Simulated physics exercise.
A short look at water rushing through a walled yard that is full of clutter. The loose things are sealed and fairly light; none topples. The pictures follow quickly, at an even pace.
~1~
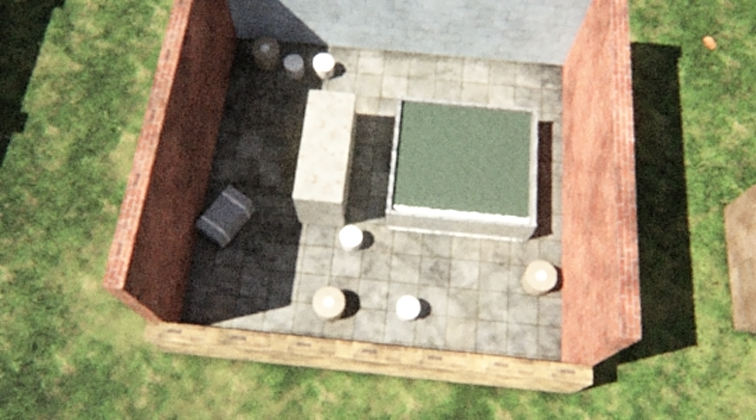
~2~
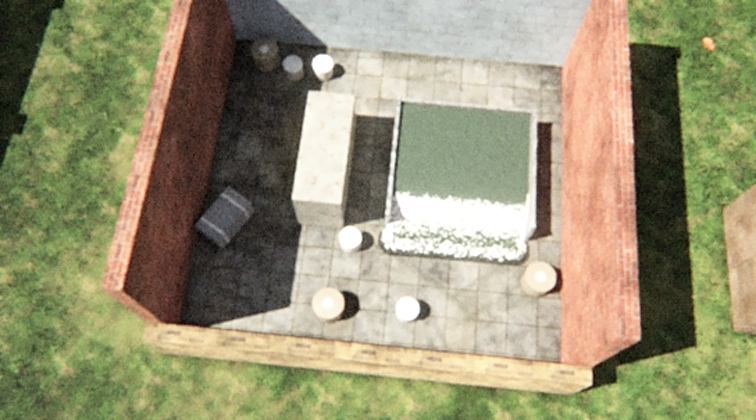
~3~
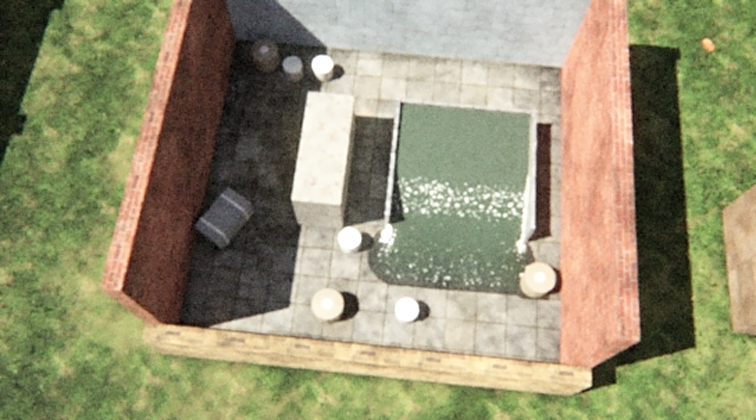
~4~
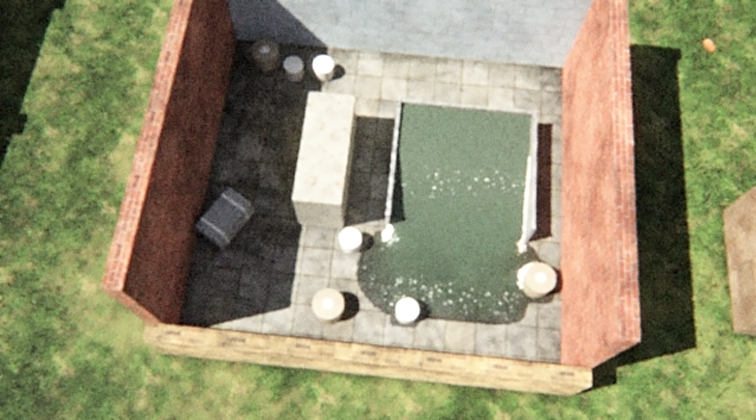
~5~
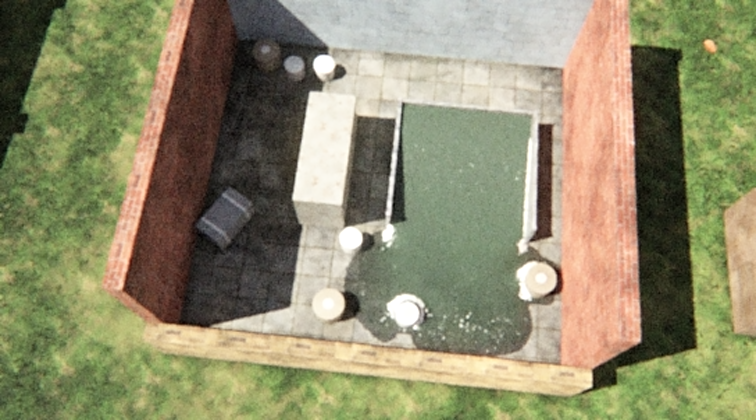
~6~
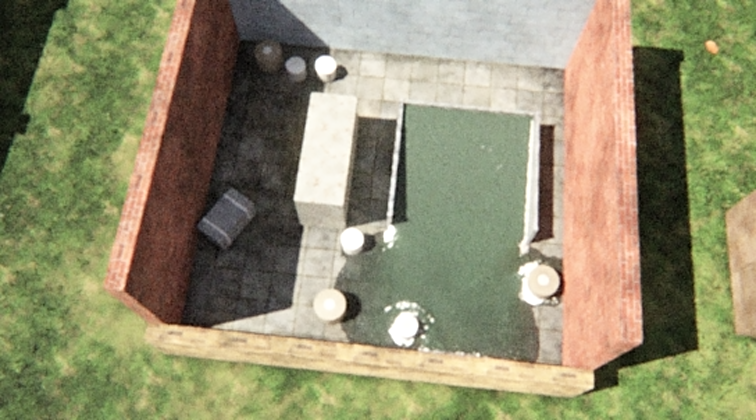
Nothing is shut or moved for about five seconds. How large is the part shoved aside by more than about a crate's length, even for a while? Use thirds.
It is between one and two thirds.
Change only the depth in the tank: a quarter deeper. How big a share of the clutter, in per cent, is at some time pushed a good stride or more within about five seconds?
Close to 60 %.
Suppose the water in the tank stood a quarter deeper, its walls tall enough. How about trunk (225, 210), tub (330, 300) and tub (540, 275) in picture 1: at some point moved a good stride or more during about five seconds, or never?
In turn: Shifted that much, yes, pushed that far.
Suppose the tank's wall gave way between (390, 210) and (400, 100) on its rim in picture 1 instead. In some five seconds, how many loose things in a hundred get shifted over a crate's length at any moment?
Near 80 in a hundred.
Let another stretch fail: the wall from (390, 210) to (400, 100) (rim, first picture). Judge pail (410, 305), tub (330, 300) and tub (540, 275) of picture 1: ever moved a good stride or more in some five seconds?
In turn: Short of that, yes, never so far.
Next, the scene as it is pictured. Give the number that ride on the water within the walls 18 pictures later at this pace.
The number is 1.
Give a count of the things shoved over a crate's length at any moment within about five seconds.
It comes to 4.
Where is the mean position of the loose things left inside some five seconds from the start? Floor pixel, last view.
Roughly at (319, 141).
A moment on, 0 of 8 are well off their spots; 1 afloat.
Next, 2 of 8 are well off their spots; 2 afloat.
Later, 2 of 8 are well off their spots; 1 afloat.
In the end, 4 of 8 are well off their spots, and 4 have been at some point; 0 afloat.
